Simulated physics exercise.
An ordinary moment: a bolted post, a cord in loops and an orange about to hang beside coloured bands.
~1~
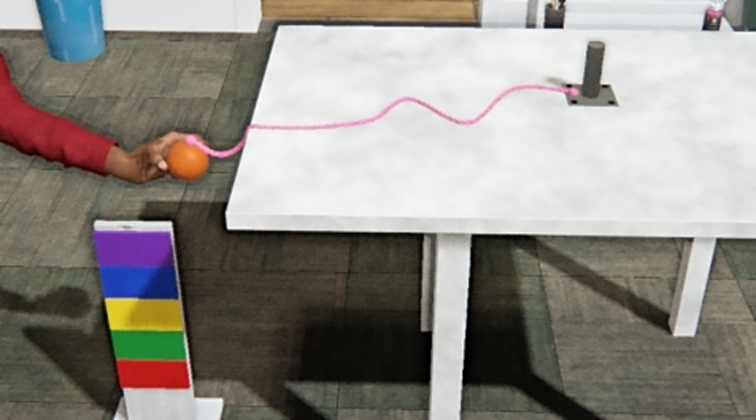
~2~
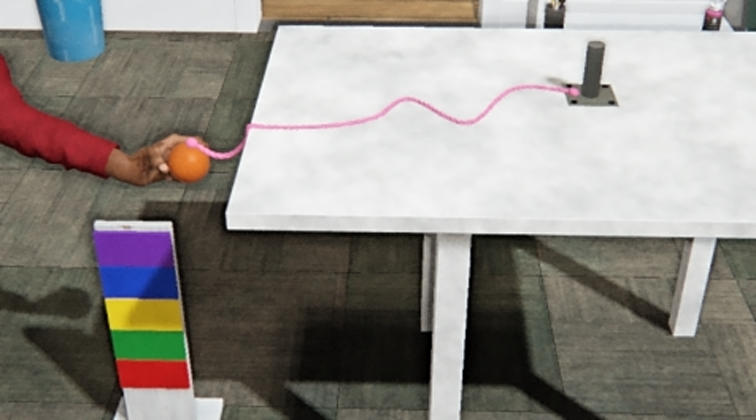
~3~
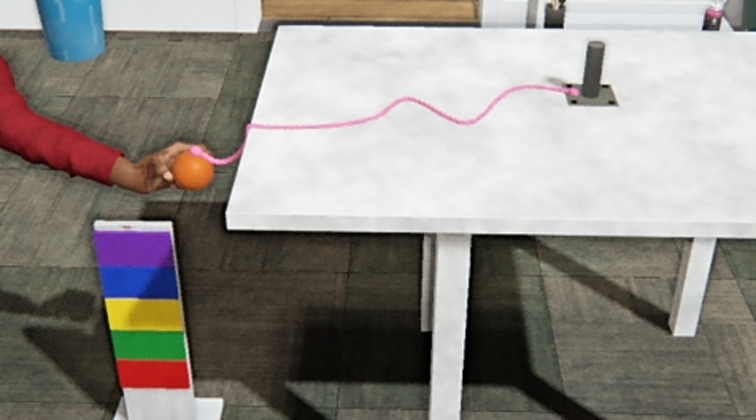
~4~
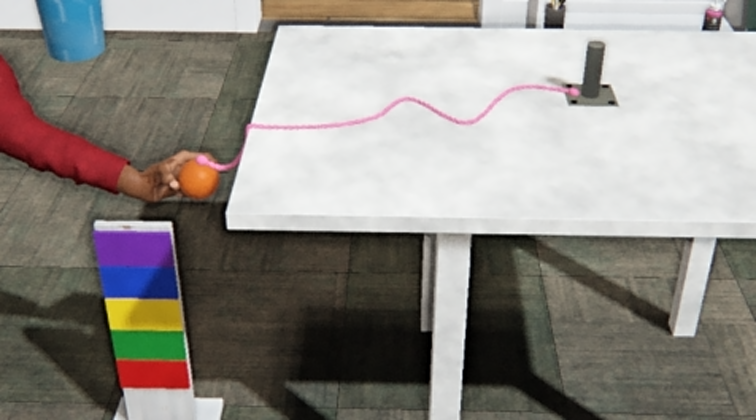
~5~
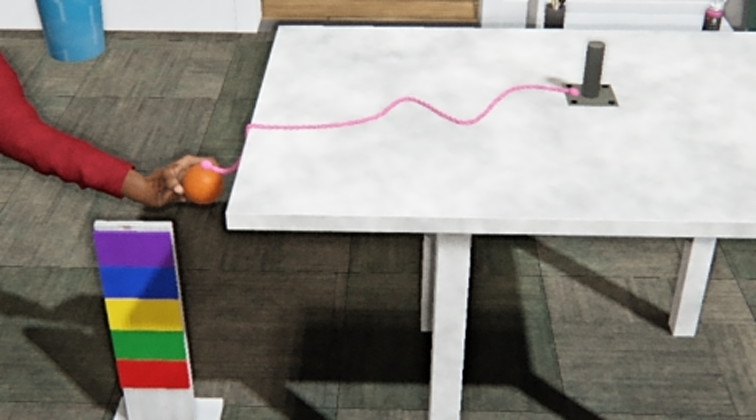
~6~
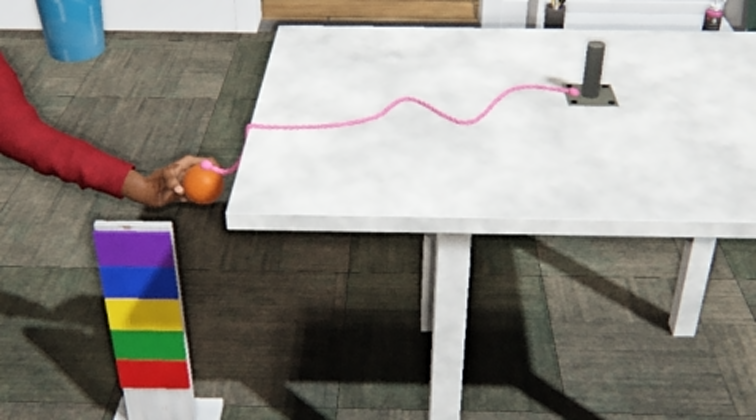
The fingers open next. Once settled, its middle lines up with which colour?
It lines up with the blue band.
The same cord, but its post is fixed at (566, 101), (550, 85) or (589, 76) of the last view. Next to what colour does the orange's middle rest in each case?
In that order: Yellow; yellow; blue.
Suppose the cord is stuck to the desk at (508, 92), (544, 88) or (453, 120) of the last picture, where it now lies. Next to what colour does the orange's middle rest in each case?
It would be blue; blue; purple.
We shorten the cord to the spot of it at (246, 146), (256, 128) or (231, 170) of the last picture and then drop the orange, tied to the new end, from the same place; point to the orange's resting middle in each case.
Well, that gives around (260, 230) the first time, (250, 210) the next and (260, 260) the last.
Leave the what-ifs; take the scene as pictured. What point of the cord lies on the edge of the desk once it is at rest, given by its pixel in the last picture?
Check around (340, 125) - that's where it is.
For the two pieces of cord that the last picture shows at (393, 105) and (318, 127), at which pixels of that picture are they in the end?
At (323, 112), then (253, 141).
Soon after, orange near (241, 266); level with blue.
Then, orange near (283, 277); level with blue.
At rest, orange near (261, 281); level with blue. Its centre hangs level with the blue band.
